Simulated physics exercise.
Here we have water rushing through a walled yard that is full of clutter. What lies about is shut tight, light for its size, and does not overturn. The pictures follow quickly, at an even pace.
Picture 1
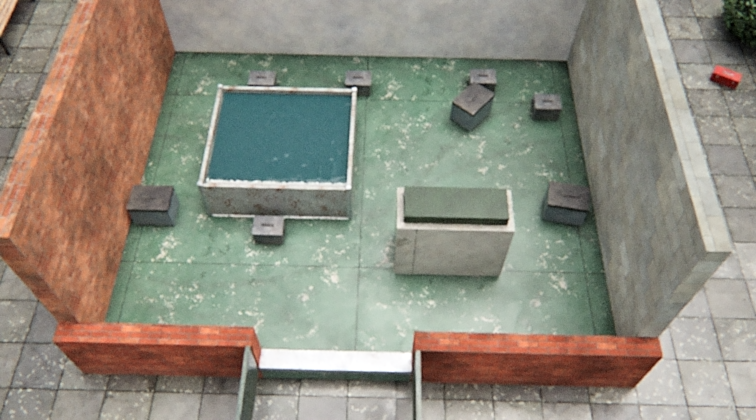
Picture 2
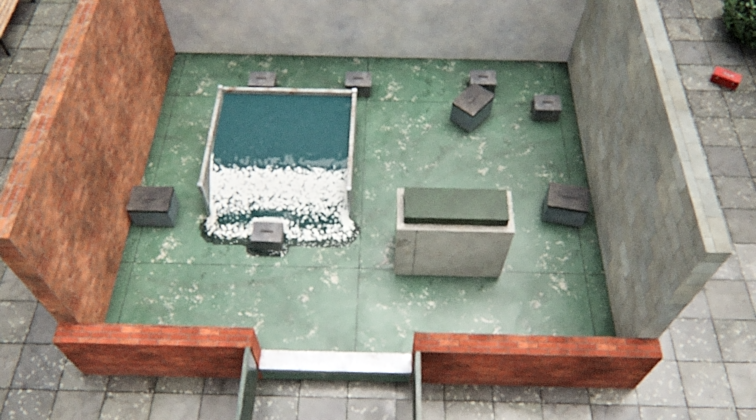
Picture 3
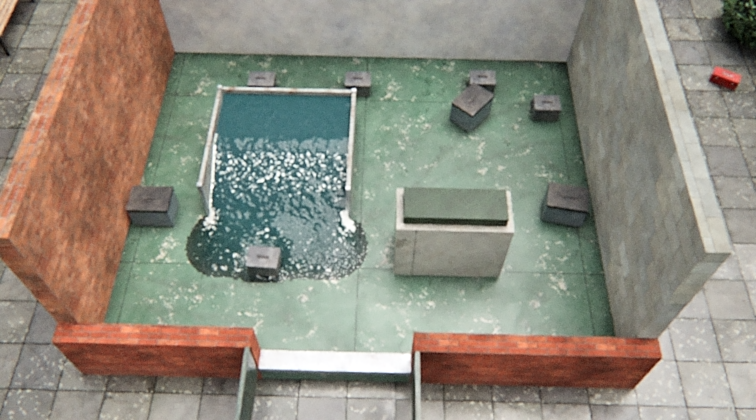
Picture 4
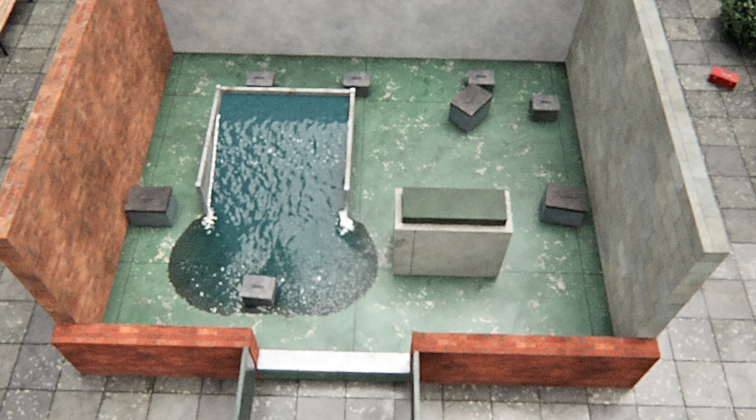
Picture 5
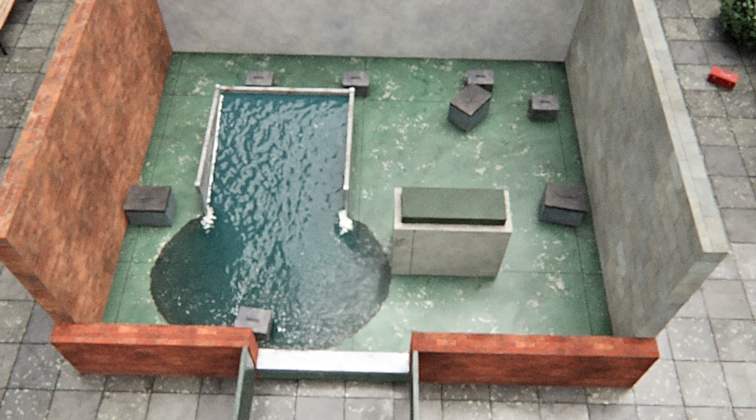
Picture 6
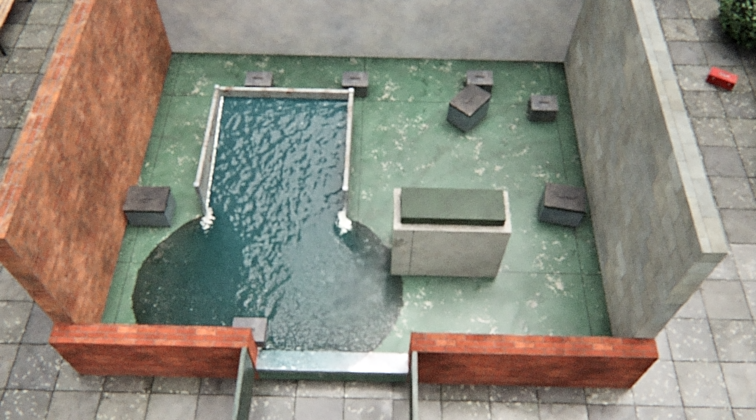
Walled yard with scattered grey boxes, water bursting from a raised tank, spreading forward and pushing one box towards the front opening.
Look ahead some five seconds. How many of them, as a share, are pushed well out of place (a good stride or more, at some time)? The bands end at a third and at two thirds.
It is under a third.
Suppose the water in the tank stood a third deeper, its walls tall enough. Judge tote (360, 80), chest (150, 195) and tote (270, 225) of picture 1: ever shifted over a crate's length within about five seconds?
One after the other: Less than that, moved that far, moved that far.
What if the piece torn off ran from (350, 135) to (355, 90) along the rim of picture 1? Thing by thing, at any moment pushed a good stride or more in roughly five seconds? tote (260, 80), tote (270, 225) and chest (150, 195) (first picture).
In turn: Under that, never so far, less than that.
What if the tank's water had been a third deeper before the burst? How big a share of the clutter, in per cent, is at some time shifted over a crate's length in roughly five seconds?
Roughly 20 per cent.
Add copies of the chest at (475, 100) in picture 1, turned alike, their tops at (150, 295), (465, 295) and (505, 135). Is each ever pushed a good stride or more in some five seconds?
As listed: Yes, under that, no.
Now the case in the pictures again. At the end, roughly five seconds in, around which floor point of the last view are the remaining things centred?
Close to (414, 110).
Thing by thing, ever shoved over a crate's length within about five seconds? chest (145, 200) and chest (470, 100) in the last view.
In turn: Yes, short of that.
A moment on, 1 of 8 are well off their spots; 1 afloat.
Next, 1 of 8 are well off their spots; 0 afloat.
Later, 2 of 8 are well off their spots; 0 afloat.
In the end, 2 of 8 are well off their spots, and 2 have been at some point; 1 afloat.
